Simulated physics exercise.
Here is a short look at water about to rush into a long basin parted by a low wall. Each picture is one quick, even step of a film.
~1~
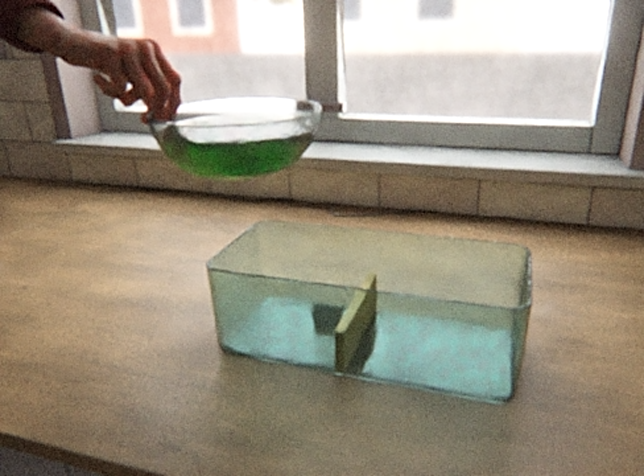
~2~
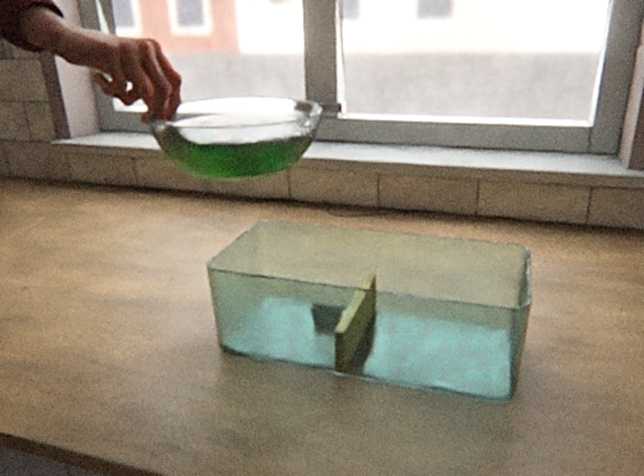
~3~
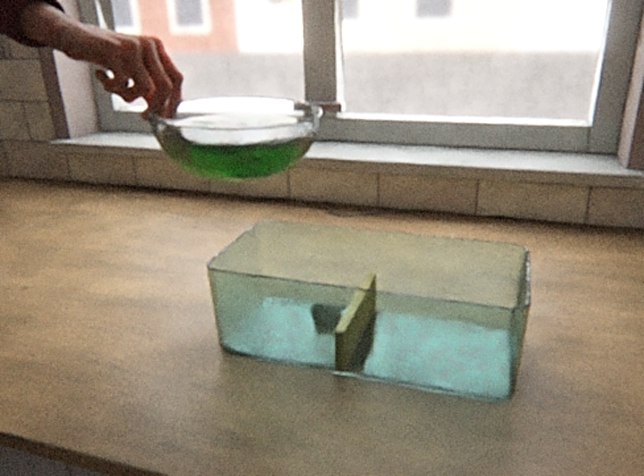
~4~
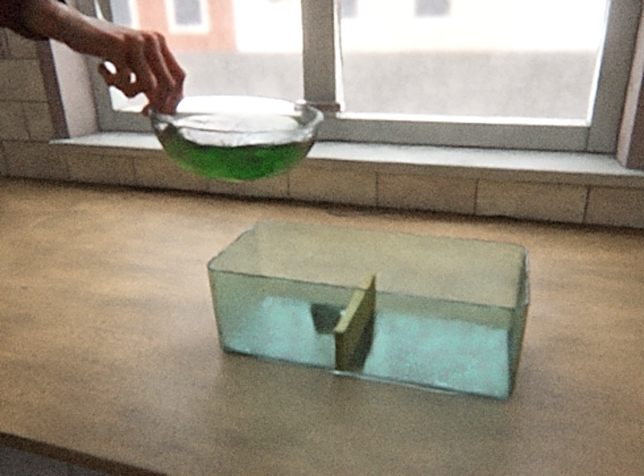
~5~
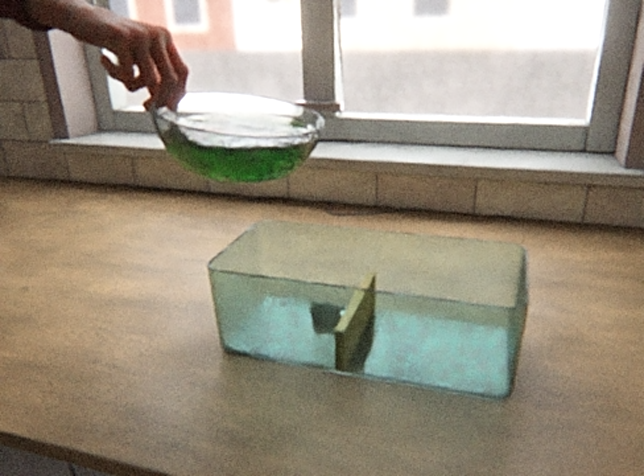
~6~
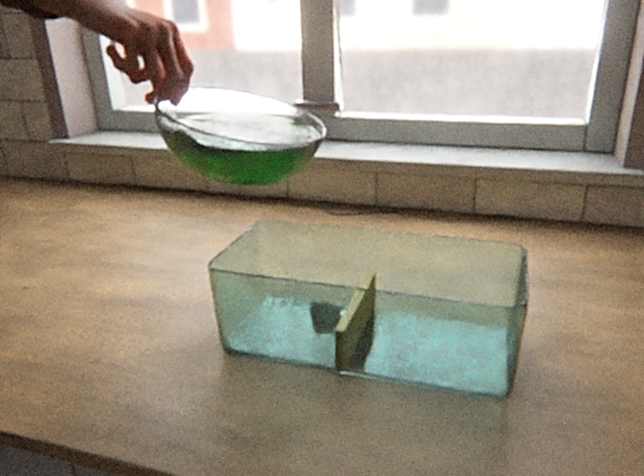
A hand at the upper left grips a clear glass bowl of green liquid above a wooden counter, seen from slightly above, before a bright window and a row of pale tiles. Below sits a long, clear, greenish rectangular basin, pale blue inside at its base, with a low olive wall across its middle. The hand gradually tilts the bowl slightly down to the right while the camera stays still.
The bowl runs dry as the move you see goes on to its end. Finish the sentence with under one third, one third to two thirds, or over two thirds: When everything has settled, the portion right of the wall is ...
When everything has settled, the portion right of the wall is one third to two thirds.
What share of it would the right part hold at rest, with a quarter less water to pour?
40 %.
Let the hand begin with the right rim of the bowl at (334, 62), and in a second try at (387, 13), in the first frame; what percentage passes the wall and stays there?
In order: Close to 75 and 85 percent.
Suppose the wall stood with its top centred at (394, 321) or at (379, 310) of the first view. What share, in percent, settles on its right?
The first position gives around 30 percent, the second around 25 percent.
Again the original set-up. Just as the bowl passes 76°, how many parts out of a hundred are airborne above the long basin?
Some 45 per cent.
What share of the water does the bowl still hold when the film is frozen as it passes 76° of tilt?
Around 25 percent remains.
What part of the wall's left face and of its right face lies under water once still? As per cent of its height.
Left side: Approx. 40 %; right side: Approx. 30 %.
A moment on, the bowl is tipped on its side and 23 per cent is still to pour, 7 is left of the wall and 27 right of it.
Next, the bowl is tipped right over and 0 per cent is still to pour, 48 is left of the wall and 46 right of it.
Then the bowl is tipped right over and 0 per cent is still to pour, 49 is left of the wall and 48 right of it.
Later the bowl is tipped right over and 0 per cent is still to pour, 49 is left of the wall and 48 right of it.
Finally, 49 per cent lies left of the wall, 48 right of it and 3 outside.
